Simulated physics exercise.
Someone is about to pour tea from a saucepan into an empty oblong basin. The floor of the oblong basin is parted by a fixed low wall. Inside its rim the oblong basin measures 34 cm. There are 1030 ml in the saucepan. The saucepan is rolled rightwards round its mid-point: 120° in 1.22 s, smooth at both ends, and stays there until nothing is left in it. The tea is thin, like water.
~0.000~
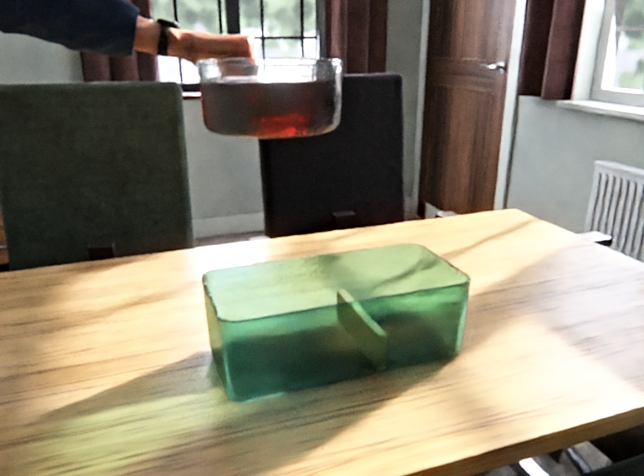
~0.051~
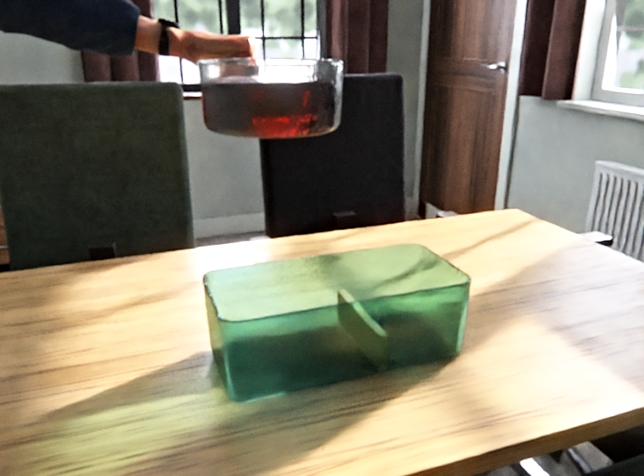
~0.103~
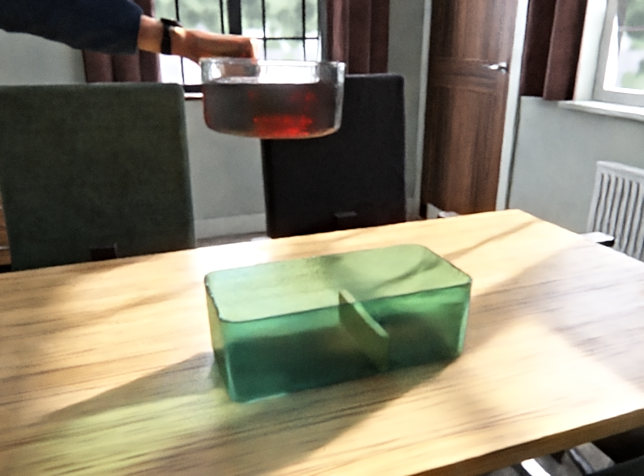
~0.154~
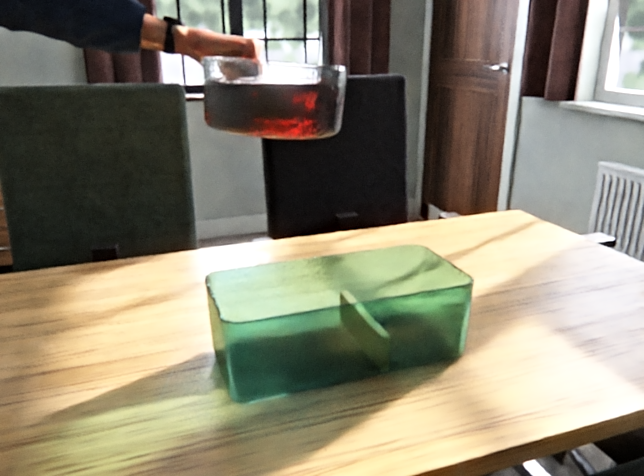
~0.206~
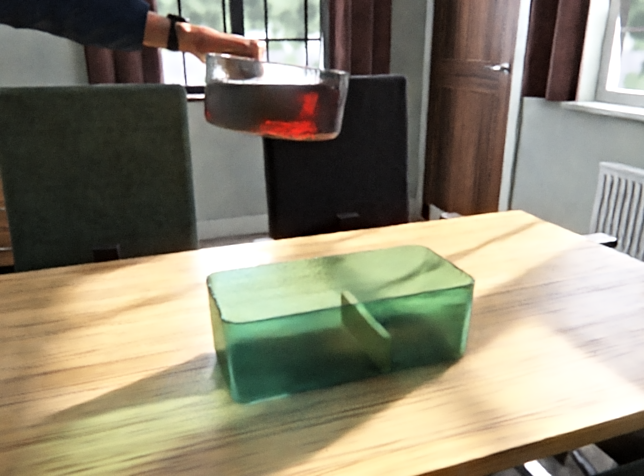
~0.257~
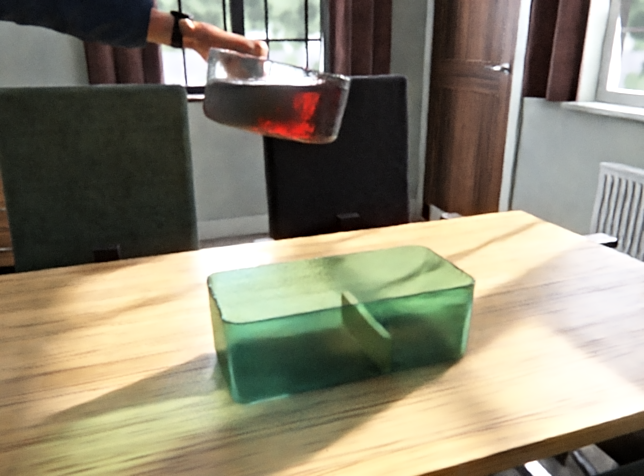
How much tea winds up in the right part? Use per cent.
The far part has some 71 per cent.
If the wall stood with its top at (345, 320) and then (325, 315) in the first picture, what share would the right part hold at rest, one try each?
First 75, then 90 per cent.
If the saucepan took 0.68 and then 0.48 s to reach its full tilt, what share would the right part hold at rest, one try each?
In turn about 50 and 45 per cent.
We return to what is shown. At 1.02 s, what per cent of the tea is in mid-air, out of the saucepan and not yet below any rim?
Some 16 per cent.
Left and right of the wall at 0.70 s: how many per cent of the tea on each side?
Some 1 per cent left and 9 right.
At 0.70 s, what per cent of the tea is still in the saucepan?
About 44 per cent.
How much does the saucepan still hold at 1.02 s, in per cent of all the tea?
About 4 per cent.
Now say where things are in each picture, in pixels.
It leans 0°; its right rim is at (337, 62); the tea meets the walls at (202, 81) and (333, 78); the oblong basin's rim runs from (210, 297) to (444, 261); the wall's top is at (360, 311), in the first frame.
It leans 1°; its right rim is at (337, 63); the tea meets the walls at (203, 81) and (333, 78), in the second frame.
It leans 2°; its right rim is at (339, 66); the tea meets the walls at (204, 81) and (335, 79), in the third frame.
It leans 5°; its right rim is at (341, 69); the tea meets the walls at (206, 82) and (337, 80), in the fourth frame.
It leans 8°; its right rim is at (344, 74); the tea meets the walls at (208, 82) and (339, 81), in the fifth frame.
It leans 13°; its right rim is at (345, 80); the tea meets the walls at (209, 83) and (341, 82), in the sixth frame.
After 0.70 s the tilt is 73° and 44 per cent is still to pour, 1 is left of the wall and 9 right of it.
After 1.02 s the tilt is 112° and 4 per cent is still to pour, 10 is left of the wall and 70 right of it.
After 1.35 s the tilt is 120° and 0 per cent is still to pour, 27 is left of the wall and 71 right of it.
After 1.72 s the tilt is 120° and 0 per cent is still to pour, 27 is left of the wall and 71 right of it.
In the end 27 per cent lies left of the wall, 71 right of it and 2 outside.
